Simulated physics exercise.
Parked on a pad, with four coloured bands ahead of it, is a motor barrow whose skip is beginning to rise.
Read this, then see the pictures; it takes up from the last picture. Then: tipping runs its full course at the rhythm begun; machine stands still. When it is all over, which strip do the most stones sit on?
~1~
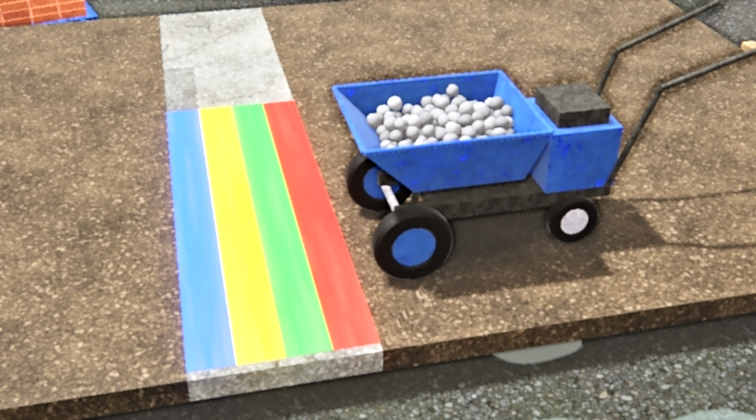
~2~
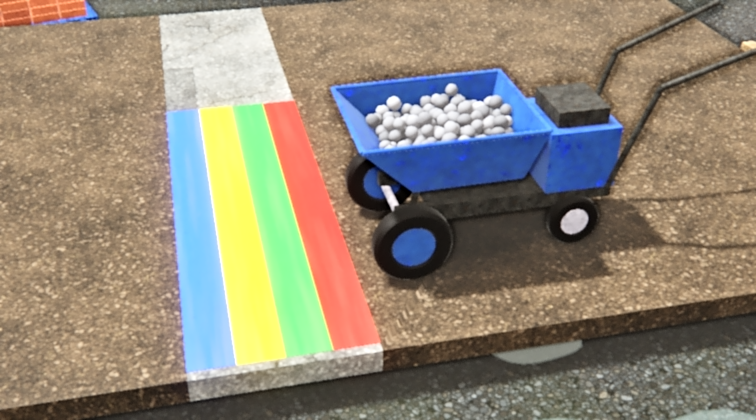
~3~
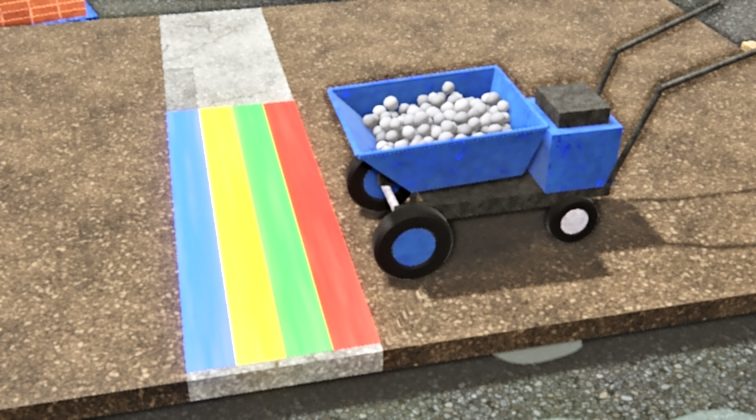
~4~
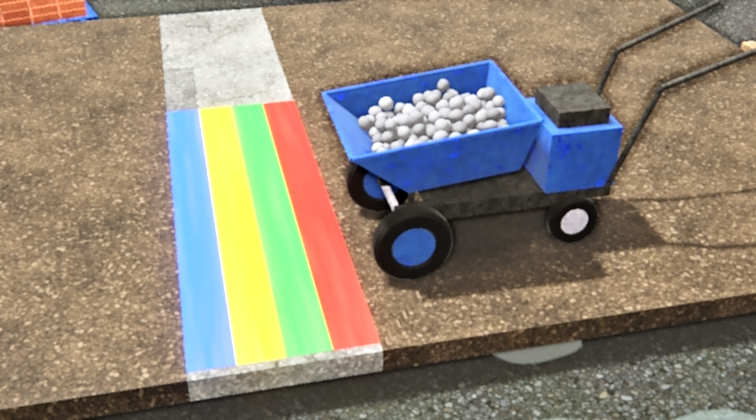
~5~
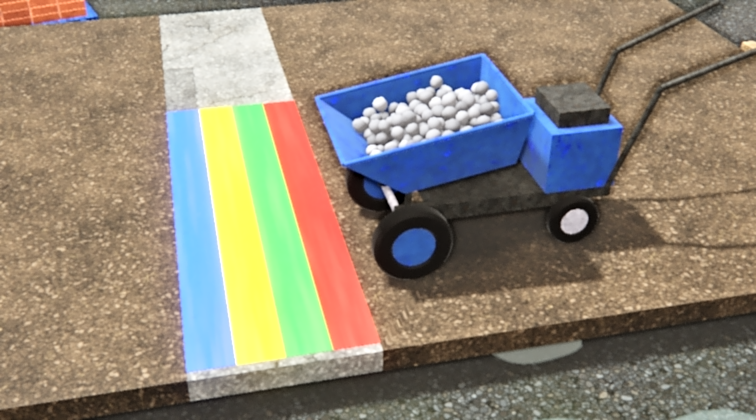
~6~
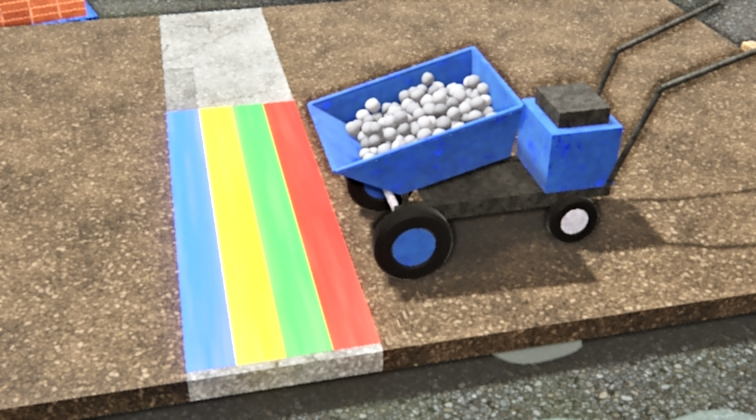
On the yellow strip.
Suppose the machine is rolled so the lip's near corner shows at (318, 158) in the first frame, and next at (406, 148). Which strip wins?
To begin with that blue strip, and after that that green strip.
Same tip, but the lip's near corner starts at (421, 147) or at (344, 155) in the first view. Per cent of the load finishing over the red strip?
First spot 20 per cent, second spot 0 per cent.
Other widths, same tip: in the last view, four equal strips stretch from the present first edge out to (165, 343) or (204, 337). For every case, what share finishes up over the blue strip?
I'd estimate some 20 per cent, and then some 30 per cent.
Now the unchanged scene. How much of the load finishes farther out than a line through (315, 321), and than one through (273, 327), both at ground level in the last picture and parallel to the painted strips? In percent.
Respectively 80 and 60 percent.
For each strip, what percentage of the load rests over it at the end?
The red strip carries 0 per cent, the green strip 15 per cent, the yellow strip 35 per cent and the blue strip 25 per cent.
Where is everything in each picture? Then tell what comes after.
In the first frame, lip of the skip at (364, 153), level; top of the load at (454, 119), round cobbles; red strip at (346, 312); green strip at (301, 318); yellow strip at (255, 325); blue strip at (208, 332).
In the second frame, lip of the skip at (363, 154), level; top of the load at (453, 119).
In the third frame, lip of the skip at (359, 156), tipped barely; top of the load at (450, 117).
In the fourth frame, lip of the skip at (352, 160), tipped a little; top of the load at (456, 105).
In the fifth frame, lip of the skip at (345, 165), tipped a little; top of the load at (463, 114).
In the sixth frame, lip of the skip at (336, 172), tipped clearly; top of the load at (455, 109); red strip at (346, 312); green strip at (301, 318); yellow strip at (255, 325); blue strip at (208, 332).
Soon after the last picture, skip tipped well over; all in the skip.
A little later, skip tipped steeply; most in the skip; a small part over the green strip; a small part over the yellow strip; a stray few over the blue strip.
Later still, skip tipped right over; about a quarter in the skip; a small part over the green strip; about a third over the yellow strip; about a quarter over the blue strip; a small part off the paint.
At rest, skip tipped right over; a small part in the skip; none over the red strip; about a quarter over the green strip; about a third over the yellow strip; about a quarter over the blue strip; a small part off the paint.
